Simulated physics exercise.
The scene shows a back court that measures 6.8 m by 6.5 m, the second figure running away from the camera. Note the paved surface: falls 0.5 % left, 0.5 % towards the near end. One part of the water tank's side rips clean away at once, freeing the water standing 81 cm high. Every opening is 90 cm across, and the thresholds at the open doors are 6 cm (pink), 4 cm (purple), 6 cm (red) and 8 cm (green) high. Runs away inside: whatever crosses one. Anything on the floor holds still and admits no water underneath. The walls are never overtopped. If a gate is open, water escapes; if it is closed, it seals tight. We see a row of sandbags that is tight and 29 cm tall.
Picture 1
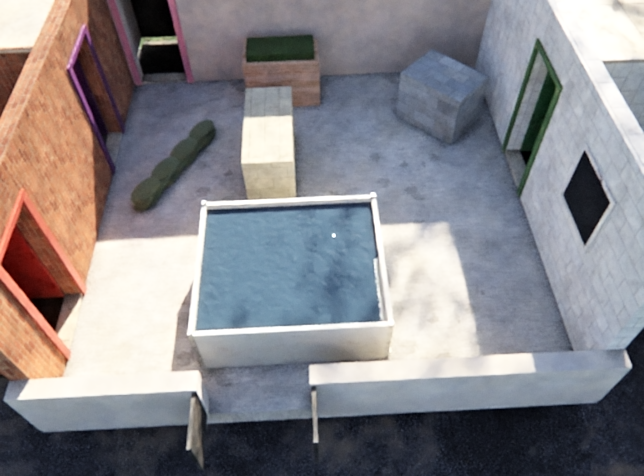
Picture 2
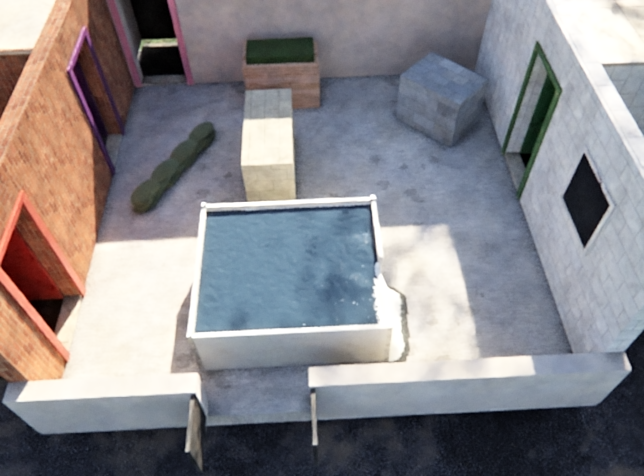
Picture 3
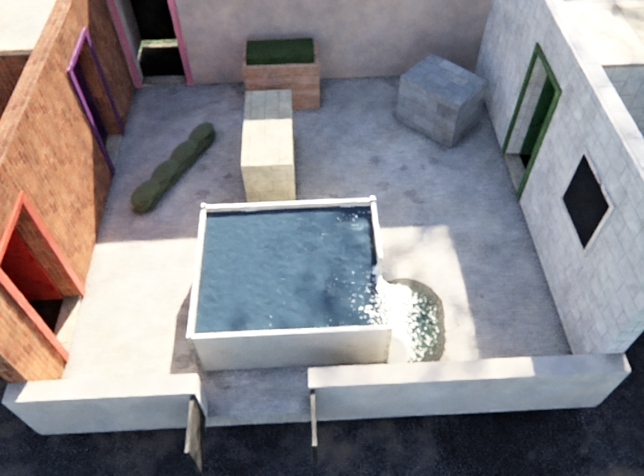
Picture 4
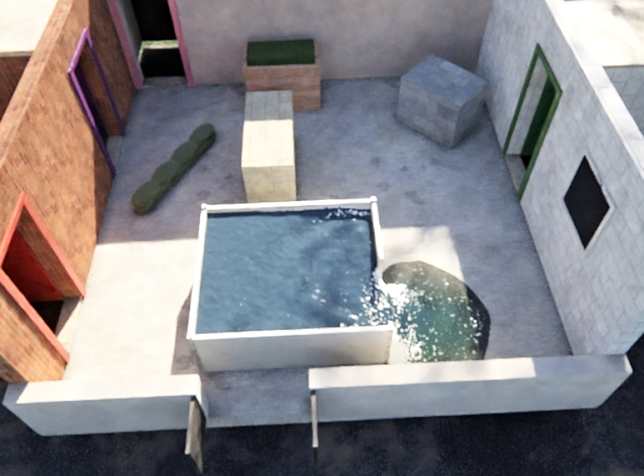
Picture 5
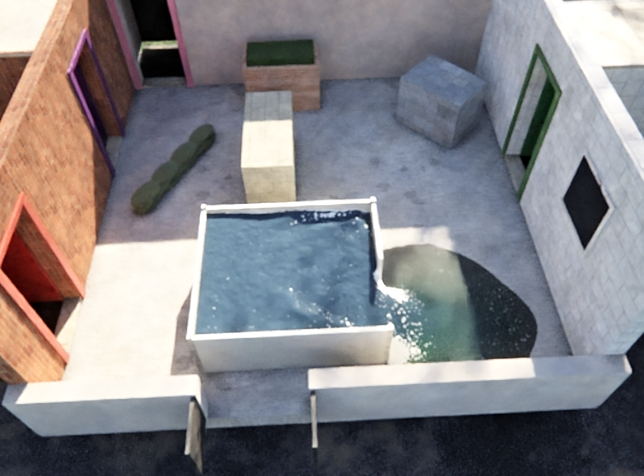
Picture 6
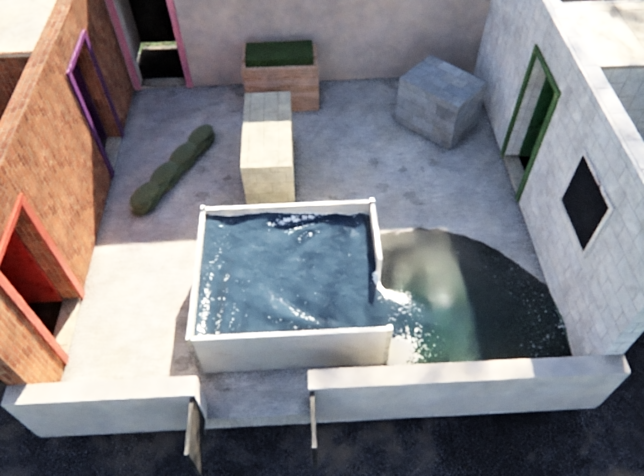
The clip shows a walled courtyard with a raised water tank, its surface calm at first; water then bursts from the tank's right side and spreads across the paving in a widening dark pool toward the right wall.
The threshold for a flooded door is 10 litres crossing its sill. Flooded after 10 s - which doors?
As I see it, at the pink door the limit will be broken; at the purple door the limit will be broken; at the red door the limit will hold; at the green door the limit will be broken.
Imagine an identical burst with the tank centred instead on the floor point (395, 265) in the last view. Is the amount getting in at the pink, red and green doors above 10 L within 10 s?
Well, against that limit, at pink it's too much, at red it's too much, and at green it's too much.
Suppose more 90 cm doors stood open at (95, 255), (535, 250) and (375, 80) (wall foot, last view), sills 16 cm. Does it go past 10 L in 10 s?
Per doorway, in order: Insufficient / sufficient / insufficient.
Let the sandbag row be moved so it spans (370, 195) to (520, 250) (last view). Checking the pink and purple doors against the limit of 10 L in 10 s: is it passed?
Against that limit: Pink below, purple over.
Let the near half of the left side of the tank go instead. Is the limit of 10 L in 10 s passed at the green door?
Against the limit, green does not exceed it.
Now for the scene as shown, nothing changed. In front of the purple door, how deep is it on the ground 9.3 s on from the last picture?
I'd say close to 7.0 cm.
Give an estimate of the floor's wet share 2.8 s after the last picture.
Wet share: Near 45 percent.
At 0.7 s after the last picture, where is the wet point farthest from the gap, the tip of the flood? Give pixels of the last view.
That lands around (511, 194) in the last picture.
Then, 0.7 s after the last picture water covers 15 % of the floor and is deepest (64 cm) near (571, 367); pink door not reached, purple door not reached, red door not reached, green door not reached.
Then, 1.5 s after the last picture water covers 20 % of the floor and is deepest (53 cm) near (567, 355); pink door not reached, purple door not reached, red door not reached, green door 11 cm at the sill, 0 L in.
Then, 2.8 s after the last picture water covers 45 % of the floor and is deepest (38 cm) near (483, 142); pink door not reached, purple door not reached, red door not reached, green door 11 cm at the sill, 9 L in.
Then, 5.3 s after the last picture water covers 75 % of the floor and is deepest (24 cm) near (463, 143); pink door 2 cm at the sill, 0 L in, purple door 6 cm at the sill, 3 L in, red door not reached, green door 14 cm at the sill, 36 L in.
Then, 9.3 s after the last picture water covers 95 % of the floor and is deepest (18 cm) near (304, 239); pink door 10 cm at the sill, 57 L in, purple door 7 cm at the sill, 28 L in, red door 7 cm at the sill, 0 L in, green door 12 cm at the sill, 91 L in.
